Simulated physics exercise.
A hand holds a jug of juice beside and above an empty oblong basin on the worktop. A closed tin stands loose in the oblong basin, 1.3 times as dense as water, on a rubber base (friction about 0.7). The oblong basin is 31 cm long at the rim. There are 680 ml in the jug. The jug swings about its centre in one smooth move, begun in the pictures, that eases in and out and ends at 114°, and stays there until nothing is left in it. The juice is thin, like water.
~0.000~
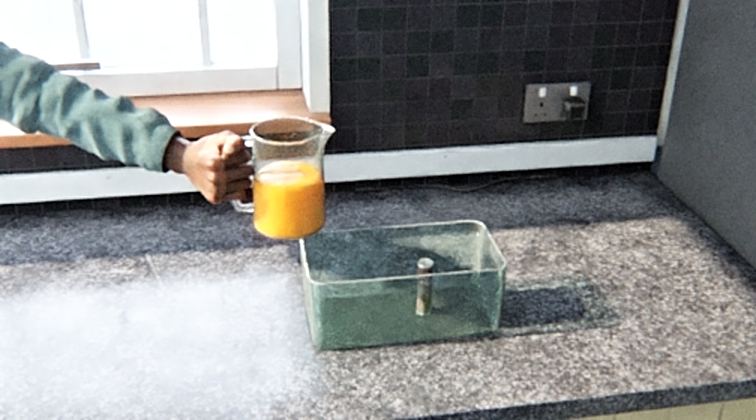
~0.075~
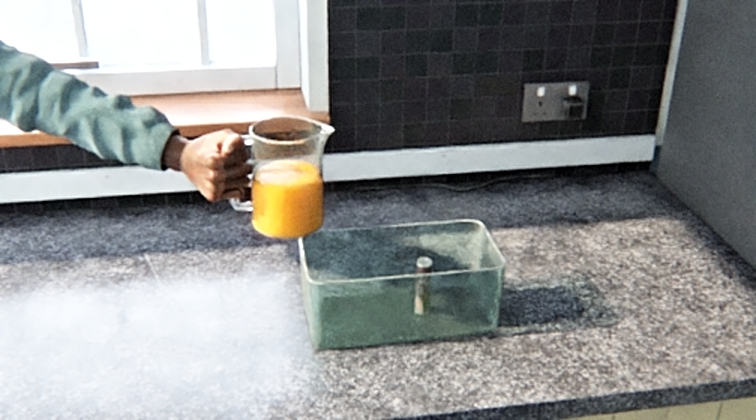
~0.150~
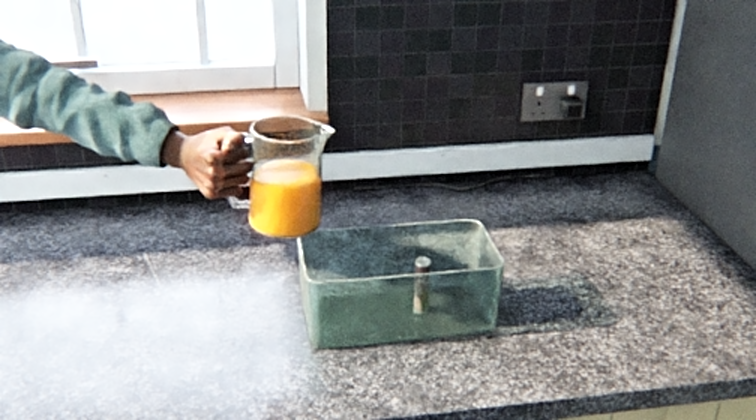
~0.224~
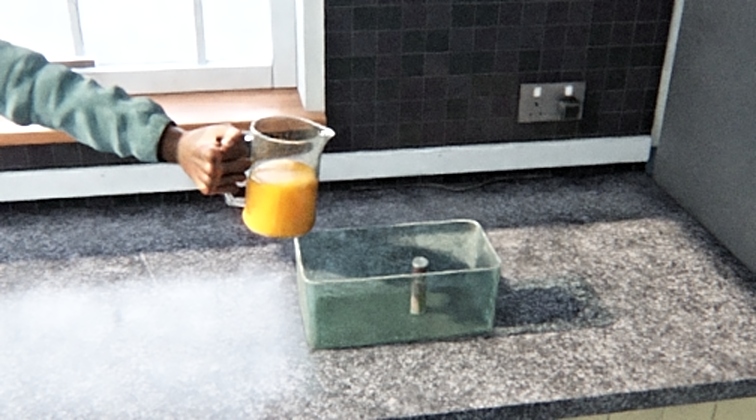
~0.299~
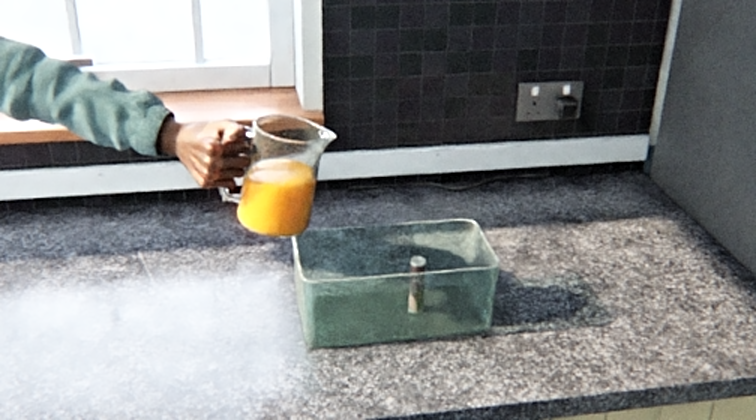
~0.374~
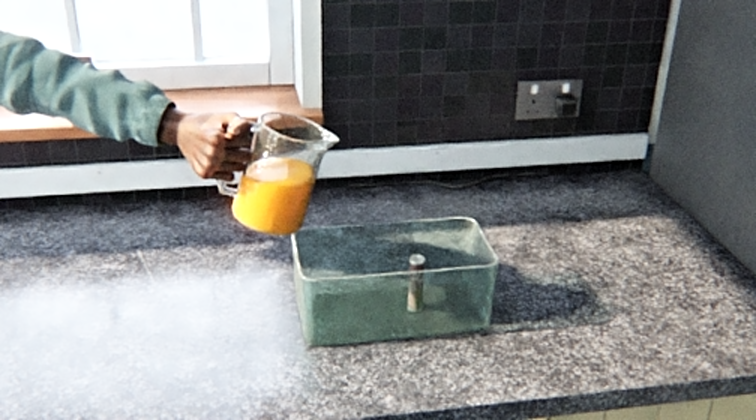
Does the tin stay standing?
The tin stays up.
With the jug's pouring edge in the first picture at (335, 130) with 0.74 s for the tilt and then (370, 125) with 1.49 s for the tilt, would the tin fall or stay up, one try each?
First it keeps standing; then it falls.
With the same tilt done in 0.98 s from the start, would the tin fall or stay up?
The tin remains upright.
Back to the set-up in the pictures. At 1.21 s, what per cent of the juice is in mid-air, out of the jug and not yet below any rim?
Some 18 per cent.
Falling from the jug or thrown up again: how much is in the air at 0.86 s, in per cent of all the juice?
About 2 per cent.
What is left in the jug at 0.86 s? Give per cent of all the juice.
Some 98 per cent.
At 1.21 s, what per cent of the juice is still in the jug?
About 40 per cent.
Then, 0.86 s in, the tilt is 71° and 98 per cent is still to pour; the tin stands where it began.
Then, 1.21 s in, the tilt is 105° and 40 per cent is still to pour; the tin stands where it began.
Then, 1.59 s in, the tilt is 114° and 2 per cent is still to pour; the tin stands where it began.
Then, 1.99 s in, the tilt is 114° and 0 per cent is still to pour; the tin stands where it began.
Finally, the tin stands where it began.
